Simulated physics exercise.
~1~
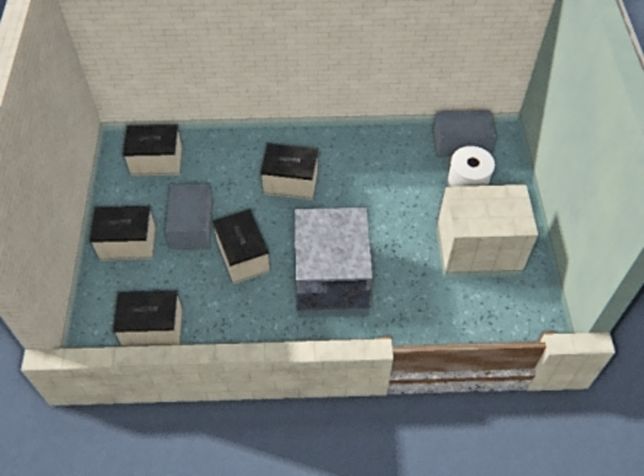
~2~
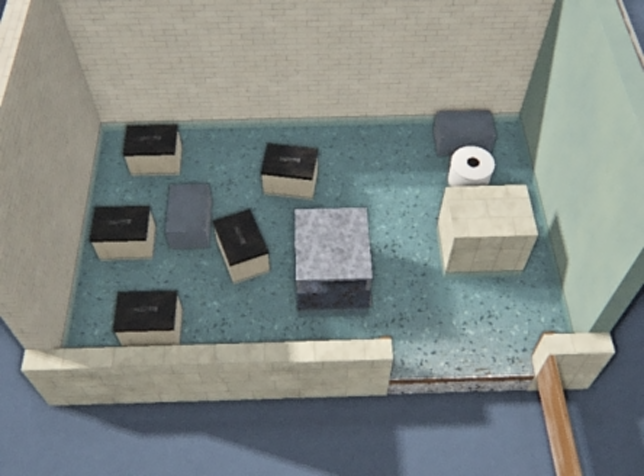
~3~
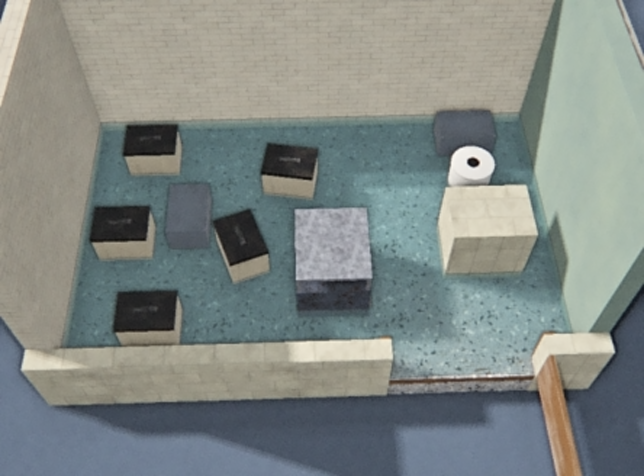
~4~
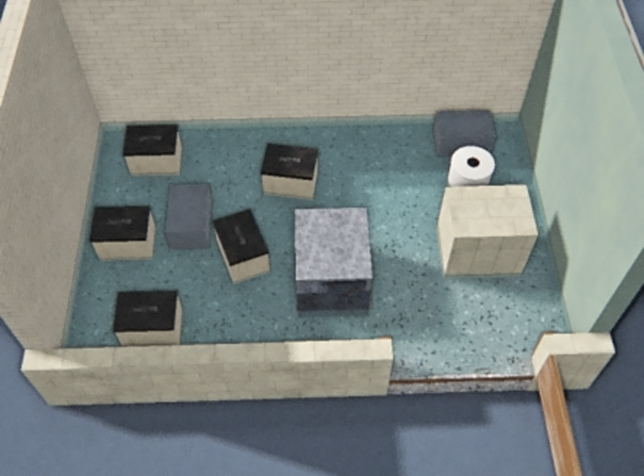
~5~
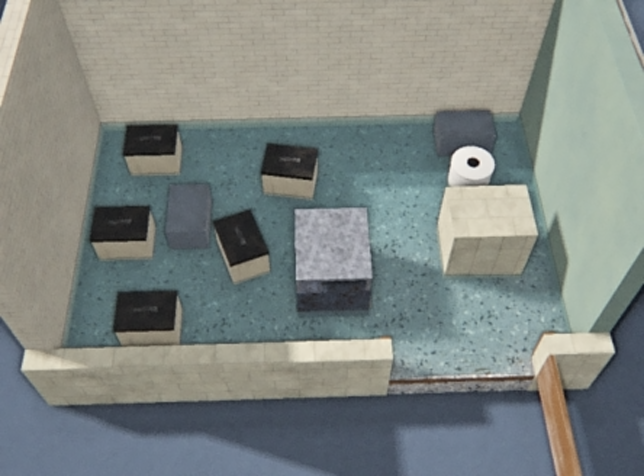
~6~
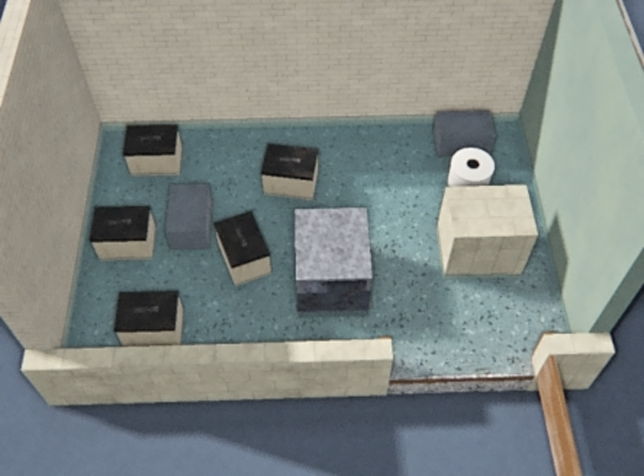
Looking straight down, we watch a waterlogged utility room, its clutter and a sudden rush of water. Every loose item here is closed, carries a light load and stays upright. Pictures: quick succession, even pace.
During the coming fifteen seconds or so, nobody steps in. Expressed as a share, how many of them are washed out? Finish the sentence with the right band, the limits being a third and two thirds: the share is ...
The share is under a third.
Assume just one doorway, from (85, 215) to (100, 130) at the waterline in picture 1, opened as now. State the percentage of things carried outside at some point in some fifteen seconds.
Roughly 80 in a hundred.
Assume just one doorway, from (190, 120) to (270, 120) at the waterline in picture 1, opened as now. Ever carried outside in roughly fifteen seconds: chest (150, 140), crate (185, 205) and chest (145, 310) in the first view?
The three come to escape, escape and no escape, in that order.
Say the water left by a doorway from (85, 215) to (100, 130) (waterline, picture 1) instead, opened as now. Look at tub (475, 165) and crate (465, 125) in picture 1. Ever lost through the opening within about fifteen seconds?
Result per object, in order: Never exits, never exits.
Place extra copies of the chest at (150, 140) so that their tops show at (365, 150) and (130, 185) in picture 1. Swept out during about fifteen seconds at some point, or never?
Going one by one, the first is lost and the second retained.
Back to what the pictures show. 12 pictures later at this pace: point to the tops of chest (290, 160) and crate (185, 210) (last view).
Look for them close to (366, 175) and (228, 216).
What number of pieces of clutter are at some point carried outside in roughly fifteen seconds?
1.
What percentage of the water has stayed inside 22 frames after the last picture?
60 in a hundred.
A moment on, 0 of 8 are out; 8 afloat.
Next, 0 of 8 are out; 8 afloat.
Later, 0 of 8 are out; 8 afloat.
In the end, 1 of 8 are out; 7 afloat.
